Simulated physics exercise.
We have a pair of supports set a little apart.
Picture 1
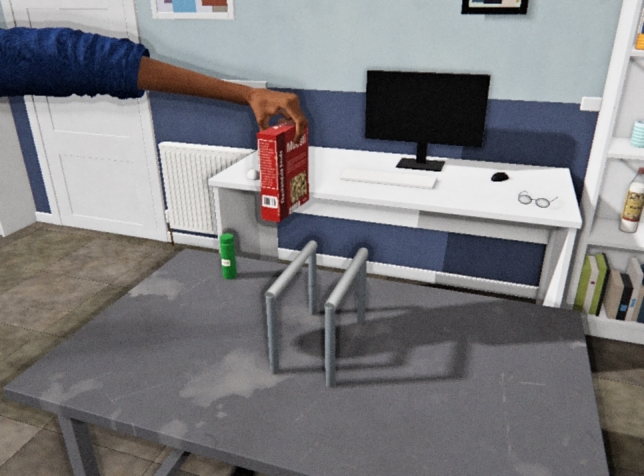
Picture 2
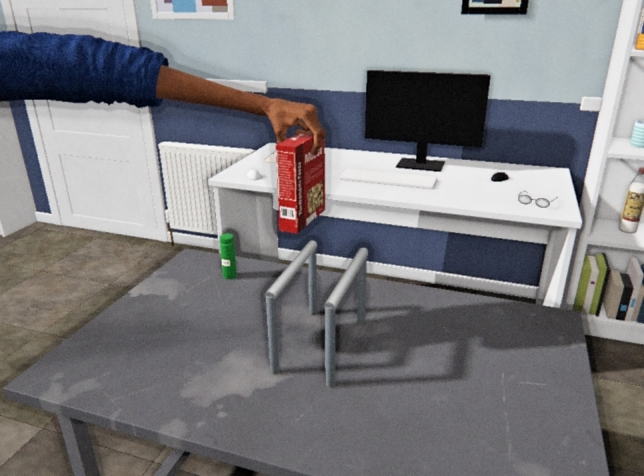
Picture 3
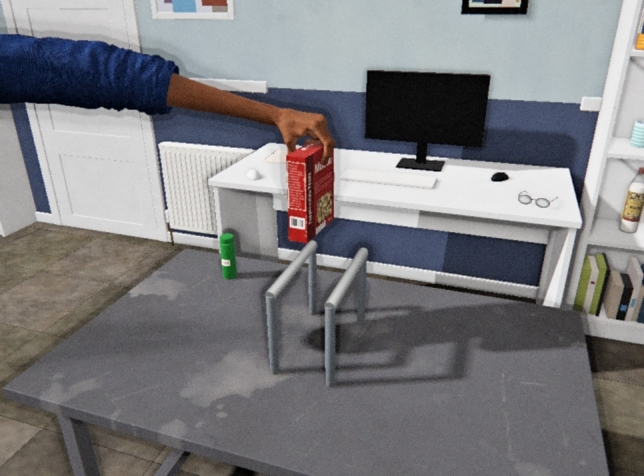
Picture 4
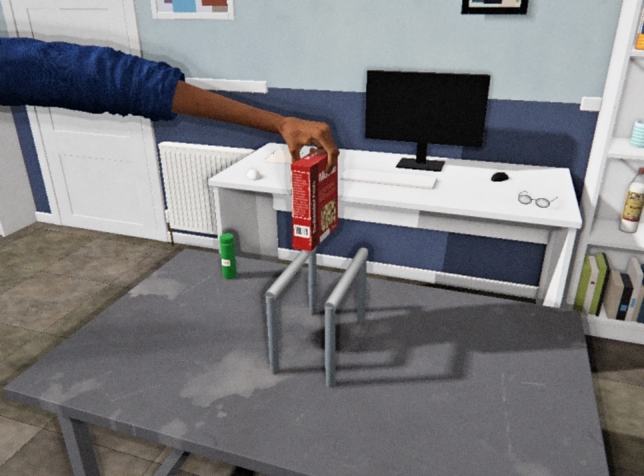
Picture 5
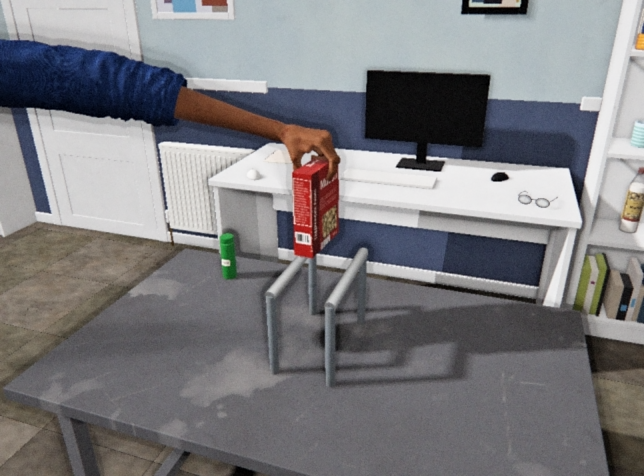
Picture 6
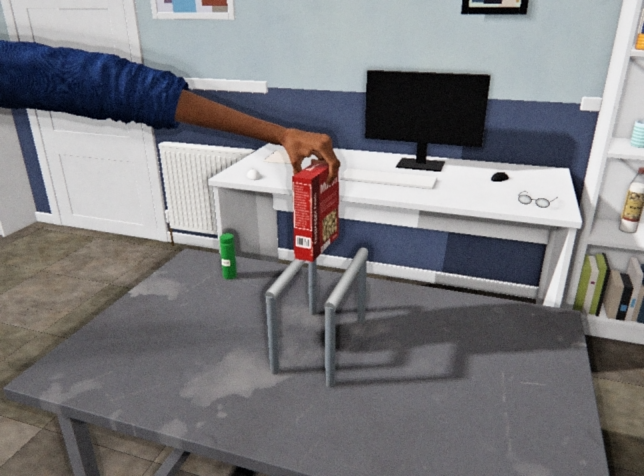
A hand in a blue sleeve carried a red packet a short way right and lowered it until it hovered above two metal supports, while a green shaker stayed still on the table.
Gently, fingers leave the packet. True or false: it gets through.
True.
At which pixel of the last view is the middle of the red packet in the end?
End point in the final view: About (318, 313).
Then, 0.32 s after the last picture, red packet slid well along near (318, 304).
Then, 0.66 s after the last picture, red packet slid well along near (318, 313).
At rest, moved from the start, red packet; green shaker in place. Seen from the same camera at the end, red packet near (318, 313). The packet goes down the gap.
